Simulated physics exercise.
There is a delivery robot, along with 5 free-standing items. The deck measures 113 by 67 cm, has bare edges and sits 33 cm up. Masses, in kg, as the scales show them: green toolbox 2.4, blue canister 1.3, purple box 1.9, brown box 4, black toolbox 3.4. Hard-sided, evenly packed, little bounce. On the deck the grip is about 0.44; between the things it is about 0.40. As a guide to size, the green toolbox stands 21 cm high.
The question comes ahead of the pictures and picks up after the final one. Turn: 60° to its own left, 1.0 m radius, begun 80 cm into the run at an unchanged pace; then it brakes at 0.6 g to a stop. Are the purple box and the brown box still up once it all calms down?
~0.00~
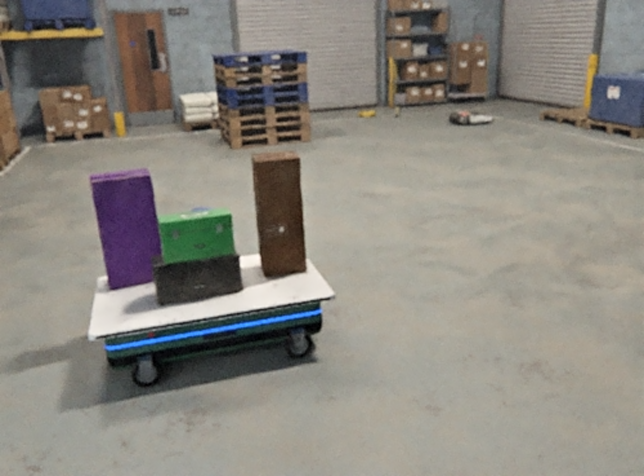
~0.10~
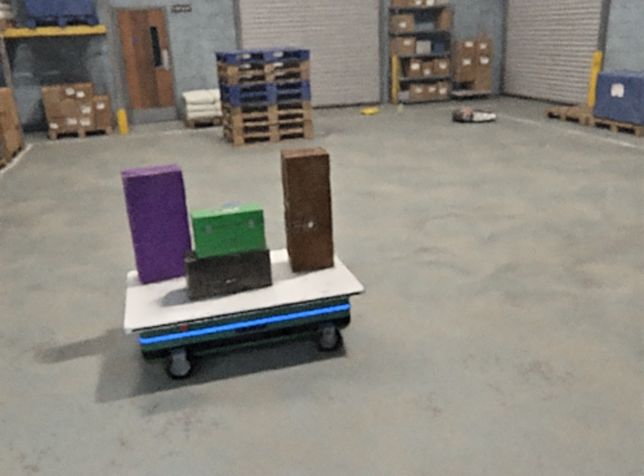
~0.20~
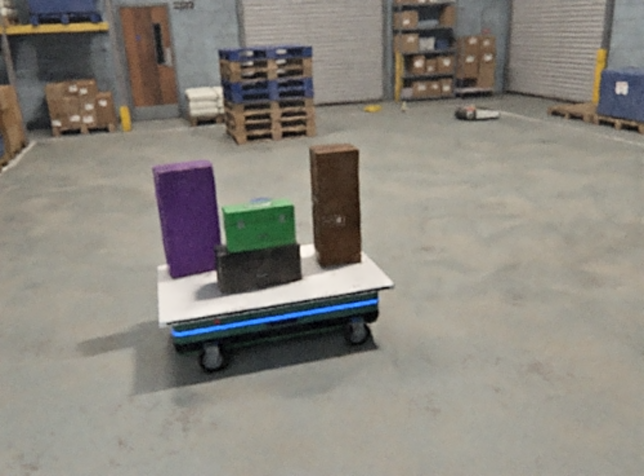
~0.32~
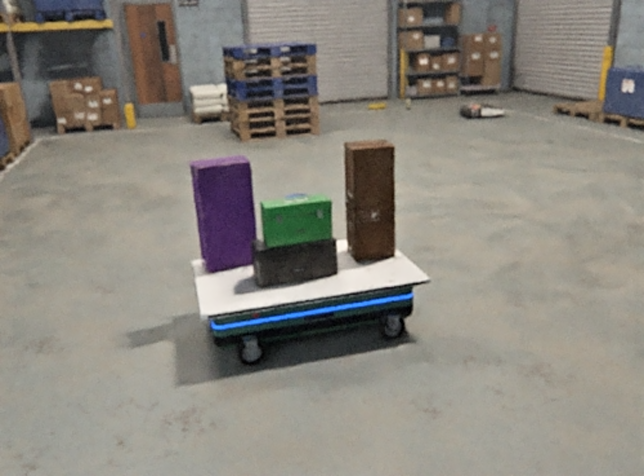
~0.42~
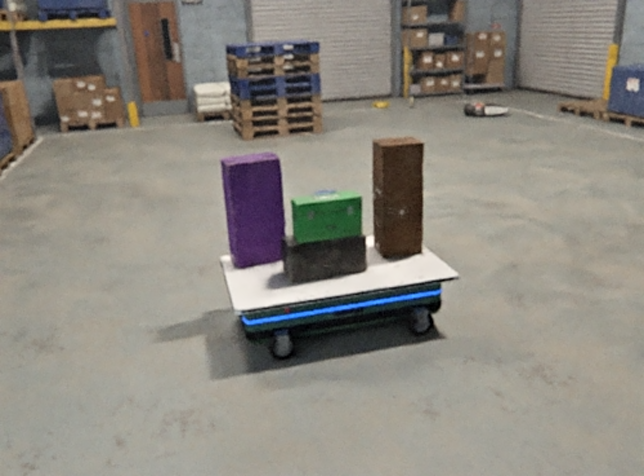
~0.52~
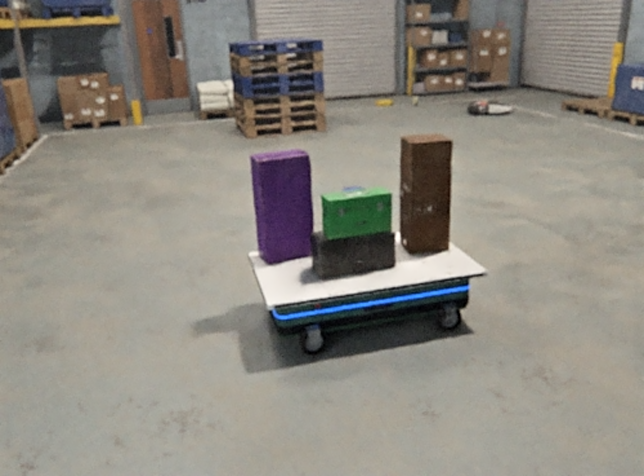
The purple box - still up. The brown box - knocked down.
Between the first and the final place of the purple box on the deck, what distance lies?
I'd put it at about 8 centimetres.
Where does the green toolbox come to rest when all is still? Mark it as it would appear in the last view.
(451, 147).
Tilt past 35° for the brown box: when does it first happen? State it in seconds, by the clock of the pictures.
Somewhere about 0.9 s.
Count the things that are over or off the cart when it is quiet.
The number here is 2.
After 0.92 s, 147 cm covered, turned 30°; brown box leaning 49° near (495, 178); blue canister leaning 13°.
After 1.22 s, 195 cm covered, turned 56°; brown box now off the cart; blue canister leaning 12°.
After 1.62 s, 236 cm covered, turned 60°, stopped; purple box slid 6 cm near (401, 160); blue canister leaning 67°; green toolbox slid 8 cm.
At rest (3.6 s), off the cart and tipped over, brown box; tipped over on the deck, blue canister; not toppled but over 10 cm from the start, green toolbox; the other 2 in place, give or take 10 cm. In the last view, purple box near (402, 160), brown box near (556, 215).
